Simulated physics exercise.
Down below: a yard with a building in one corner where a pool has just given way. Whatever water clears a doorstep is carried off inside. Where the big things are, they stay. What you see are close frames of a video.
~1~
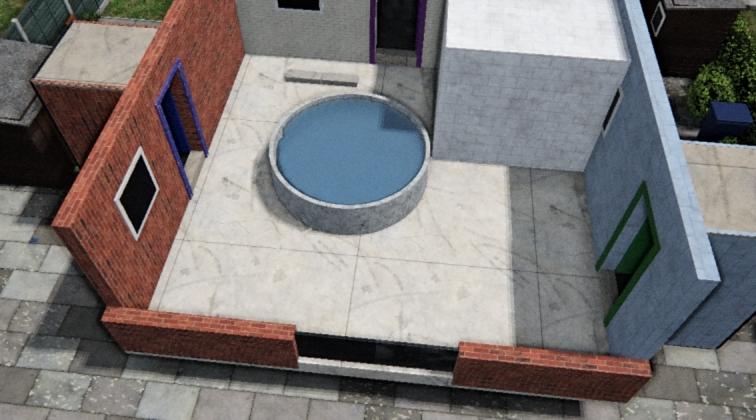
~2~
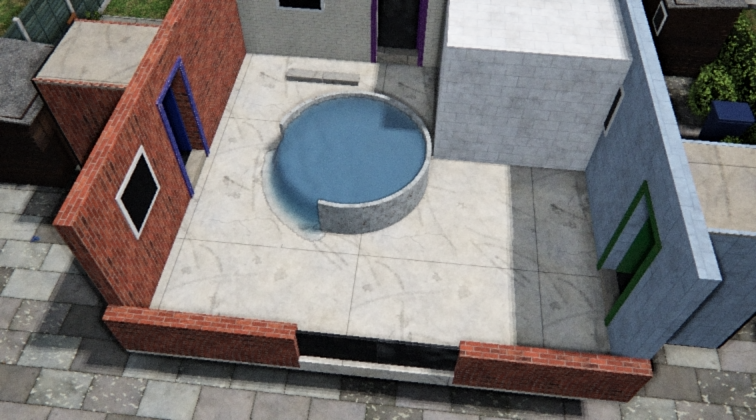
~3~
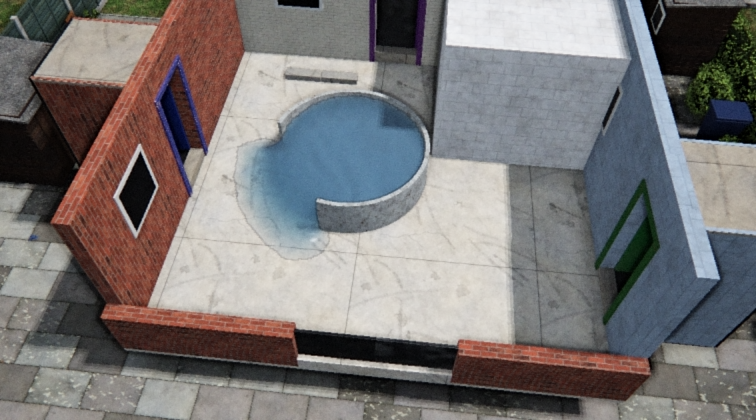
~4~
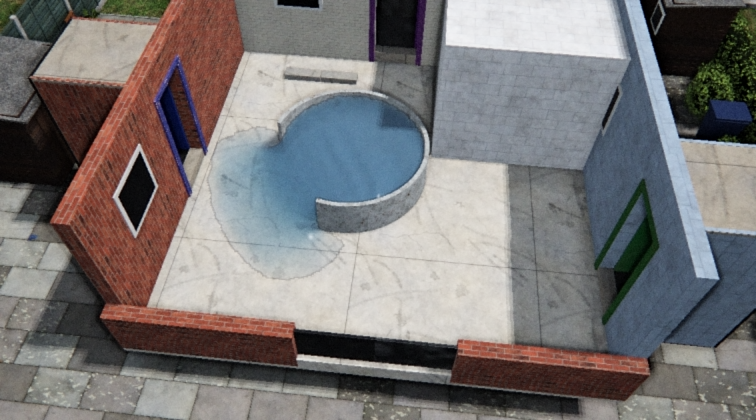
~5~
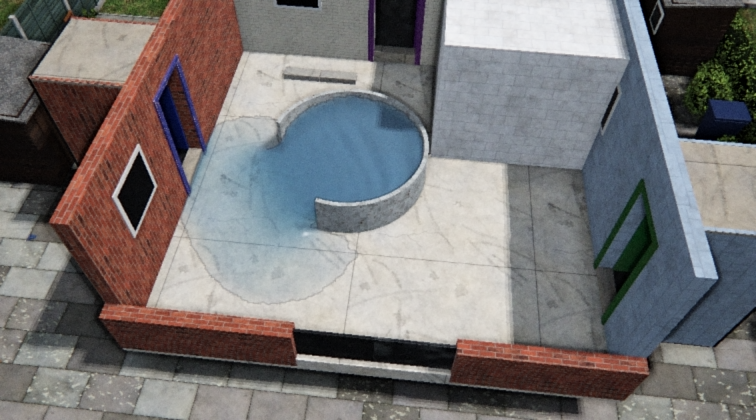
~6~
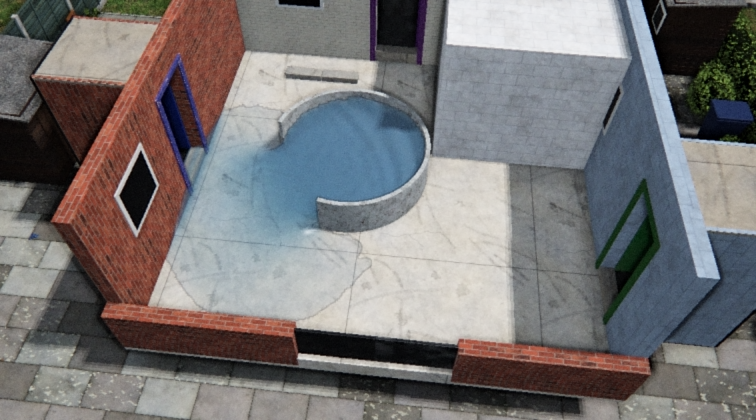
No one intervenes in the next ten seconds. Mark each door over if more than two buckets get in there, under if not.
Blue door: Over, purple door: Under, green door: Over.
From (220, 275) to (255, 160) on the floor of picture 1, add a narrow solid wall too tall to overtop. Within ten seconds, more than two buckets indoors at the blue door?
The blue door falls short.
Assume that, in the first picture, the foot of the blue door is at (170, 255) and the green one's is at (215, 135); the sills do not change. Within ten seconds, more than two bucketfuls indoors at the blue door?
Lab note: Blue door exceeds it.
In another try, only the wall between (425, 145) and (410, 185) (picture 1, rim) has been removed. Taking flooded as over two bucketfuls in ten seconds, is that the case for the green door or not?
In that case the green door exceeds the limit.
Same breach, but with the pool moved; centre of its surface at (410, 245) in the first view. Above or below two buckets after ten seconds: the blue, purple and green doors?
Lab note - blue door never reaches it; purple door never reaches it; green door never reaches it.
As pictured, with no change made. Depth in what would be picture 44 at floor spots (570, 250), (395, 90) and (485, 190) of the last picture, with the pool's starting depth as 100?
Estimate: 20, 4, 2 %.
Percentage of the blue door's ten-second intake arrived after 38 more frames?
Near 100 per cent, give or take.
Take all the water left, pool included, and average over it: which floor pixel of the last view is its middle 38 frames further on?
I reckon somewhere around (347, 208).
A moment on, water covers 30 % of the floor; the blue door over two buckets in, the purple door not reached, the green door not reached.
Next, water covers 35 % of the floor; the blue door far over two buckets in, the purple door not reached, the green door not reached.
Then, water covers 60 % of the floor; the blue door far over two buckets in, the purple door not reached, the green door not reached.
Later, water covers 95 % of the floor; the blue door far over two buckets in, the purple door wet at the sill, nothing in, the green door over two buckets in.
In the end, water covers 95 % of the floor; the blue door far over two buckets in, the purple door wet at the sill, nothing in, the green door far over two buckets in.
